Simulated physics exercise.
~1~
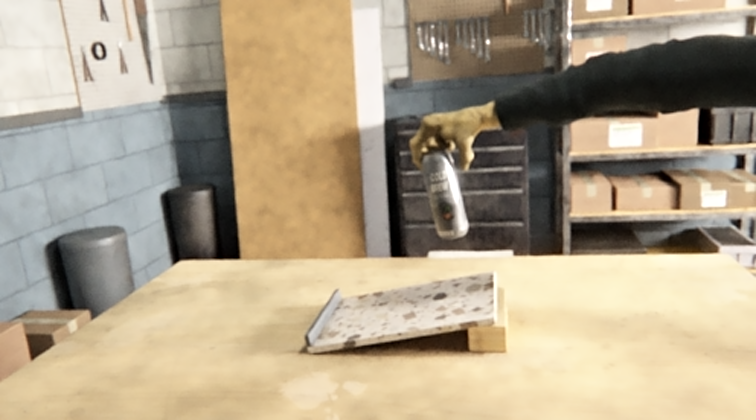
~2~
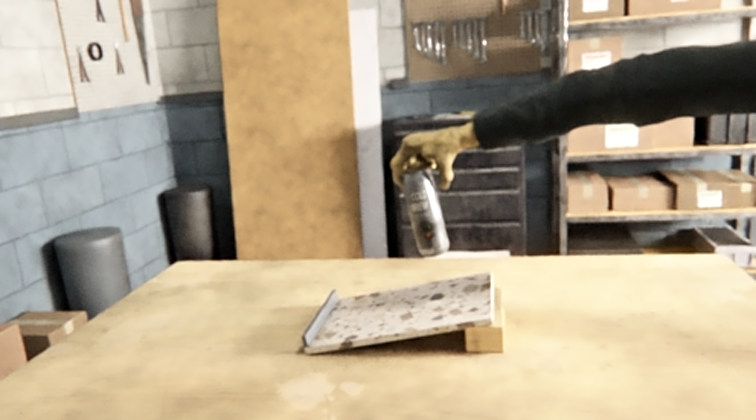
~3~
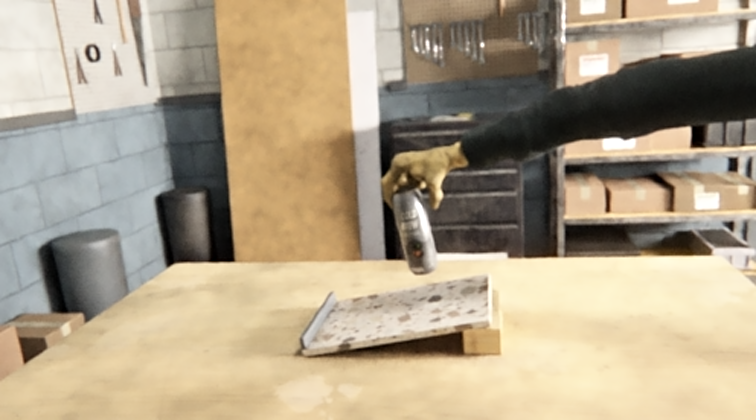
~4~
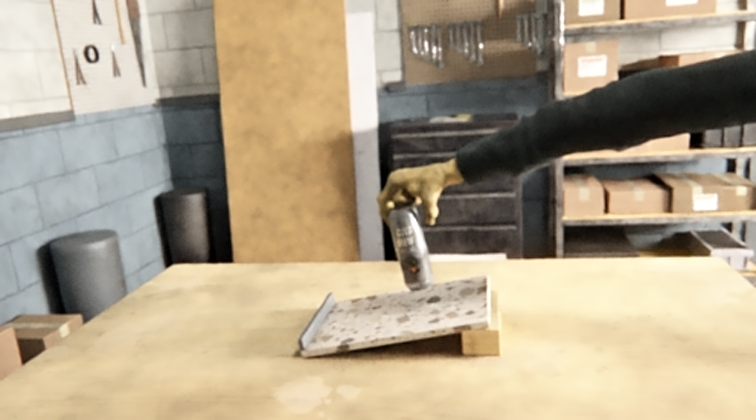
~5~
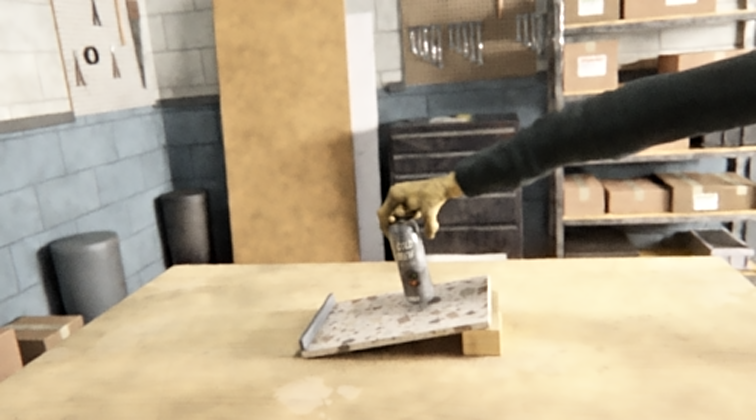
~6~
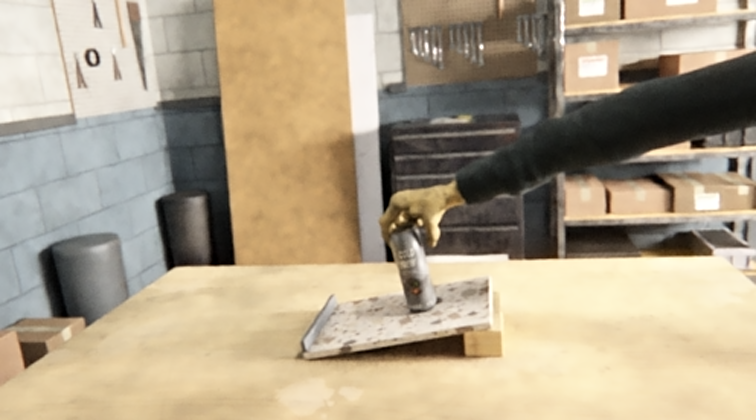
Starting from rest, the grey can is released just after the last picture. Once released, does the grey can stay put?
Yes.
Then, 0.20 s later than the last frame, all is still.
Then, 0.40 s later than the last frame, grey can resting near (412, 269).
When it is over, it is as before. End places, in pixels of the last picture, grey can near (412, 269). The grey can stays where it is put.
